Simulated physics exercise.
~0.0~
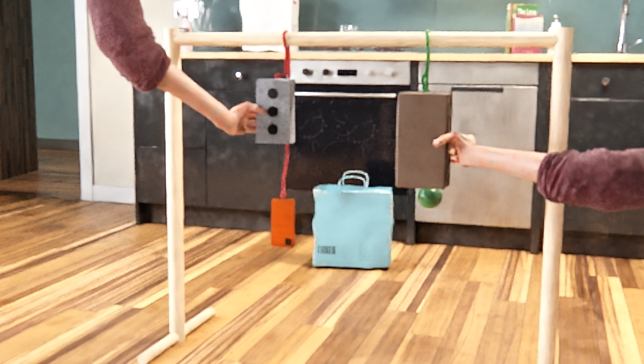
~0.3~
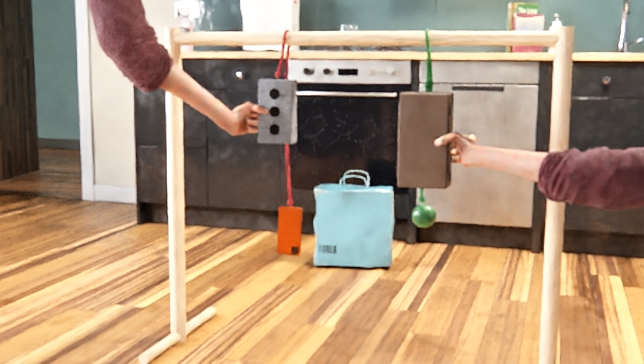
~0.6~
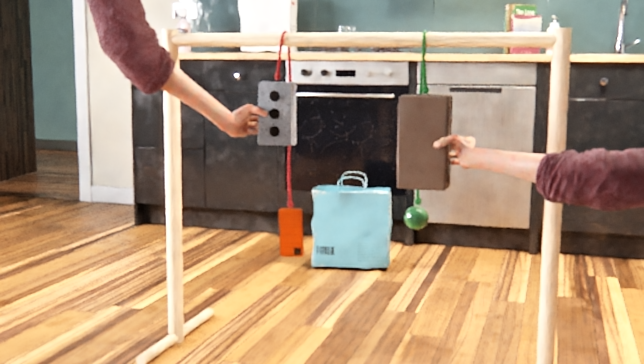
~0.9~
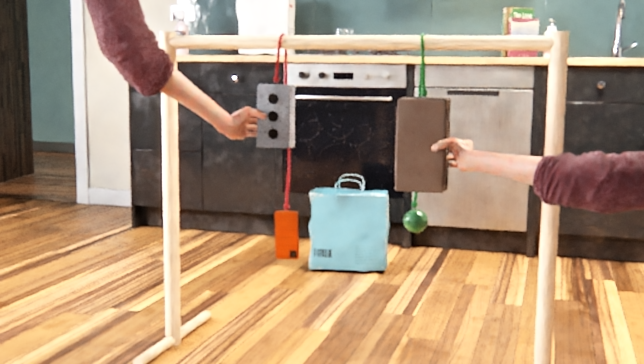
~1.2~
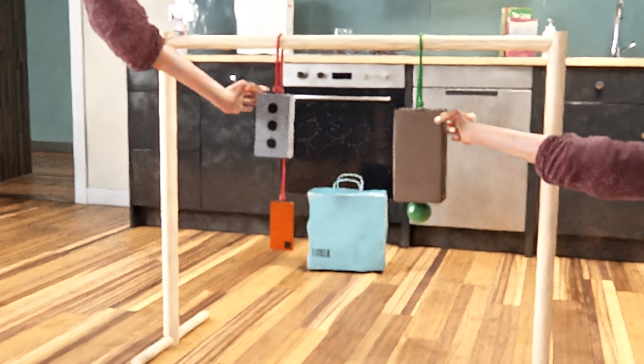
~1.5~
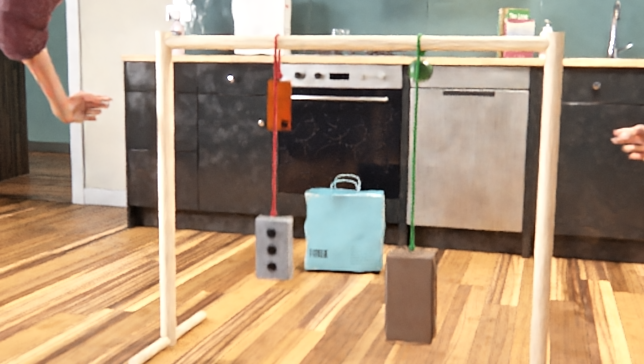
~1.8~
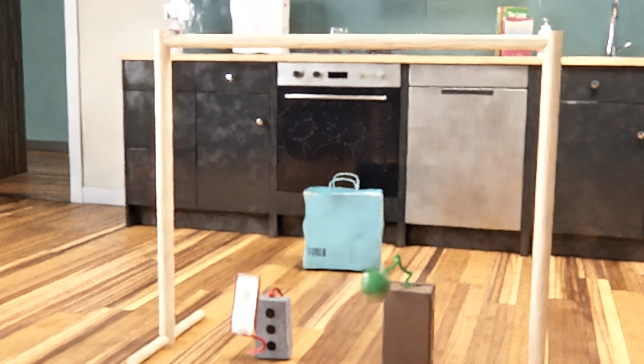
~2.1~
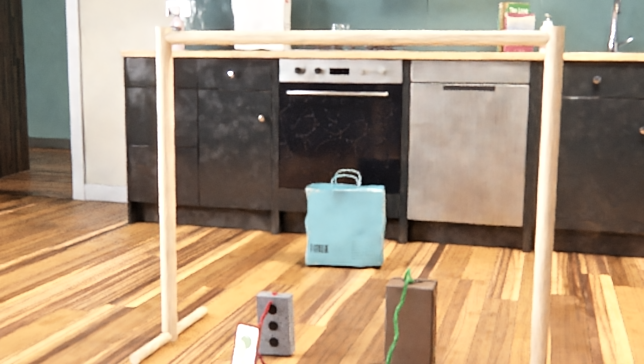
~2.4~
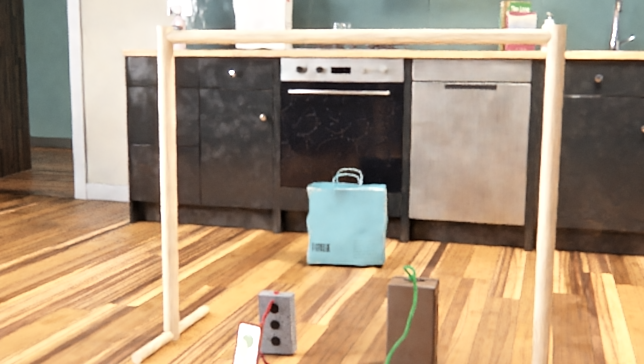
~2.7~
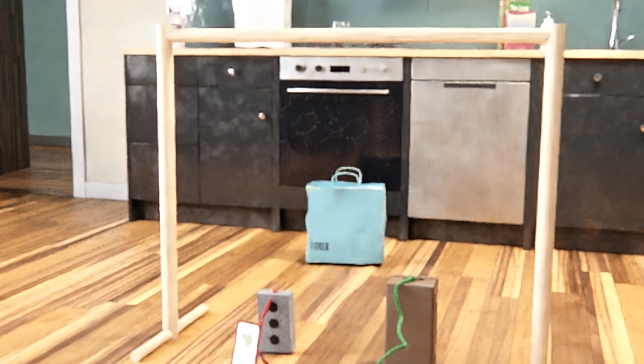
In a kitchen, two hands releasing a grey block and brown case hung over a wooden rail, both dropping to the floor, cords following.
